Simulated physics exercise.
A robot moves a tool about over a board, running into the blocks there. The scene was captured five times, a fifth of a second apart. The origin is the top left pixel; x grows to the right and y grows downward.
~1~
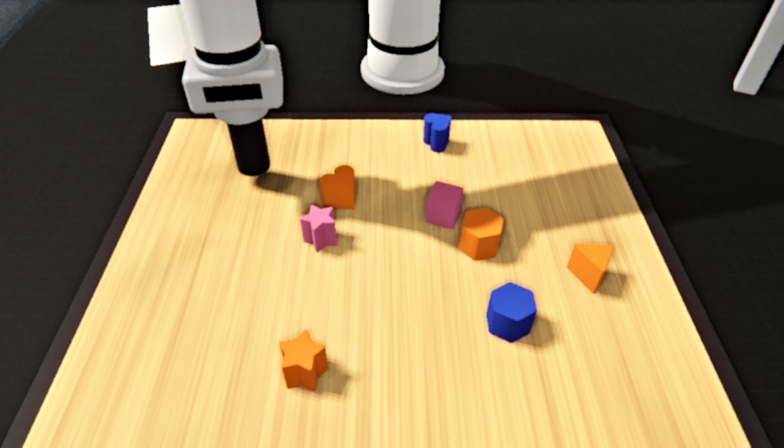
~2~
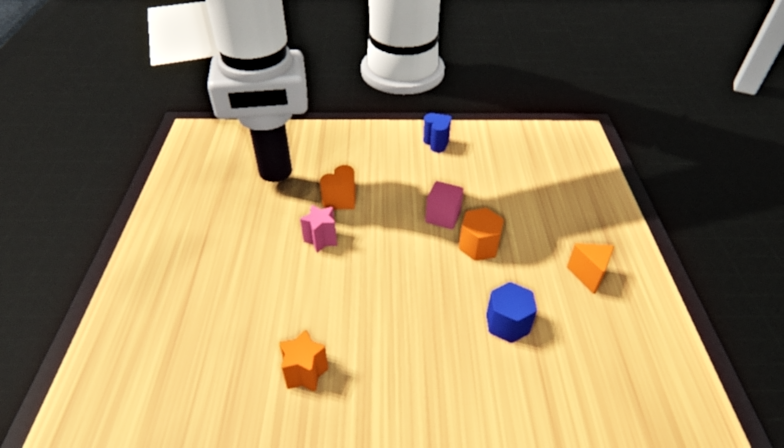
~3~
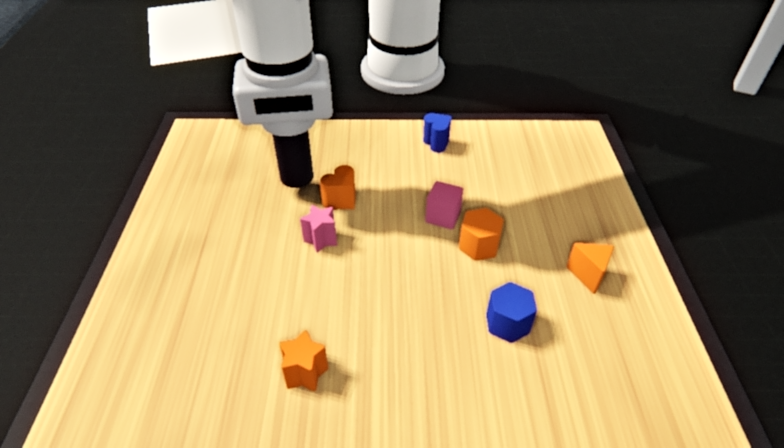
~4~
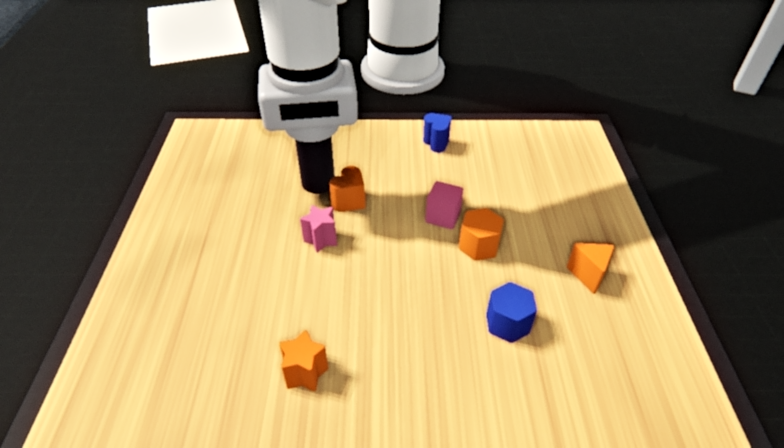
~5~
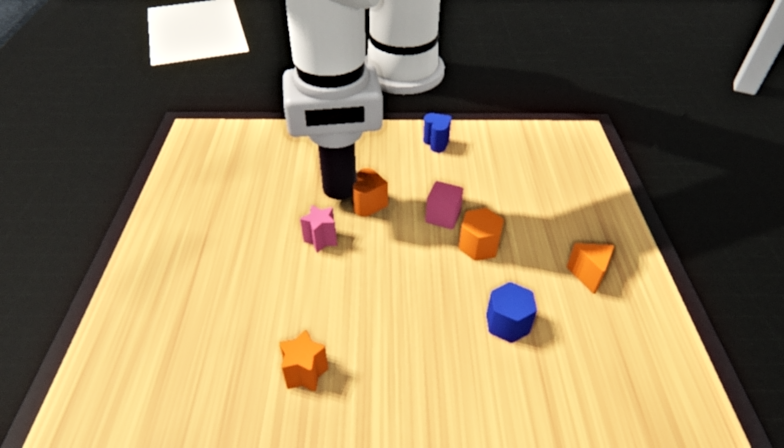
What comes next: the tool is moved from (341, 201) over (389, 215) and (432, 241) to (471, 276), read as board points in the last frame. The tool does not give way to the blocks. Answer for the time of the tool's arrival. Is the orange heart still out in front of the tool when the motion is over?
In short: No.
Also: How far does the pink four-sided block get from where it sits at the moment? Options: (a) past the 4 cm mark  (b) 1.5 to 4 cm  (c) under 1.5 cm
My pick is b.
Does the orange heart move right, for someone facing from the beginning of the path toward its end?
That would be a no.
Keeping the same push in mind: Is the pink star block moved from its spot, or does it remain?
At the moment the path ends, the pink star block still stands where it did.
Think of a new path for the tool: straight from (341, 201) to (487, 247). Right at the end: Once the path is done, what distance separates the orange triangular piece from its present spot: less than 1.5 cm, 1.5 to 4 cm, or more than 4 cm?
Displaced less than 1.5 cm.
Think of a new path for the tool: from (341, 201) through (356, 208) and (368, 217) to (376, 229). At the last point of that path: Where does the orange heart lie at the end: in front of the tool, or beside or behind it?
At that point it is off to one side or behind.
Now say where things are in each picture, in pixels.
Tool's lower end (254, 166); pink star block (319, 216); orange heart (340, 176); pink four-sided block (446, 193); orange hexagonal block (483, 222); blue hexagonal block (514, 300), in the first picture.
Tool (276, 172); blocks still, in the second picture.
Tool (297, 178); blocks still, in the third picture.
Tool (318, 183); orange heart (348, 177), in the fourth picture.
Tool (340, 189); pink star block (319, 216); orange heart (369, 180); pink four-sided block (446, 193); orange hexagonal block (483, 222); blue hexagonal block (514, 300), in the fifth picture.
On the path given first. One third of the way, tool (389, 203); orange heart (420, 194); pink four-sided block (456, 194), turned 10° anticlockwise.
Two thirds of the way, tool (433, 229); orange heart (465, 213), turned 20° anticlockwise; pink four-sided block (478, 195), turned 75° anticlockwise; orange hexagonal block (496, 226), turned 15° clockwise.
At the end, tool (473, 263); pink star block still; orange heart (480, 221), turned 55° anticlockwise; pink four-sided block (478, 195), turned 75° anticlockwise; orange hexagonal block (518, 229); blue hexagonal block still.
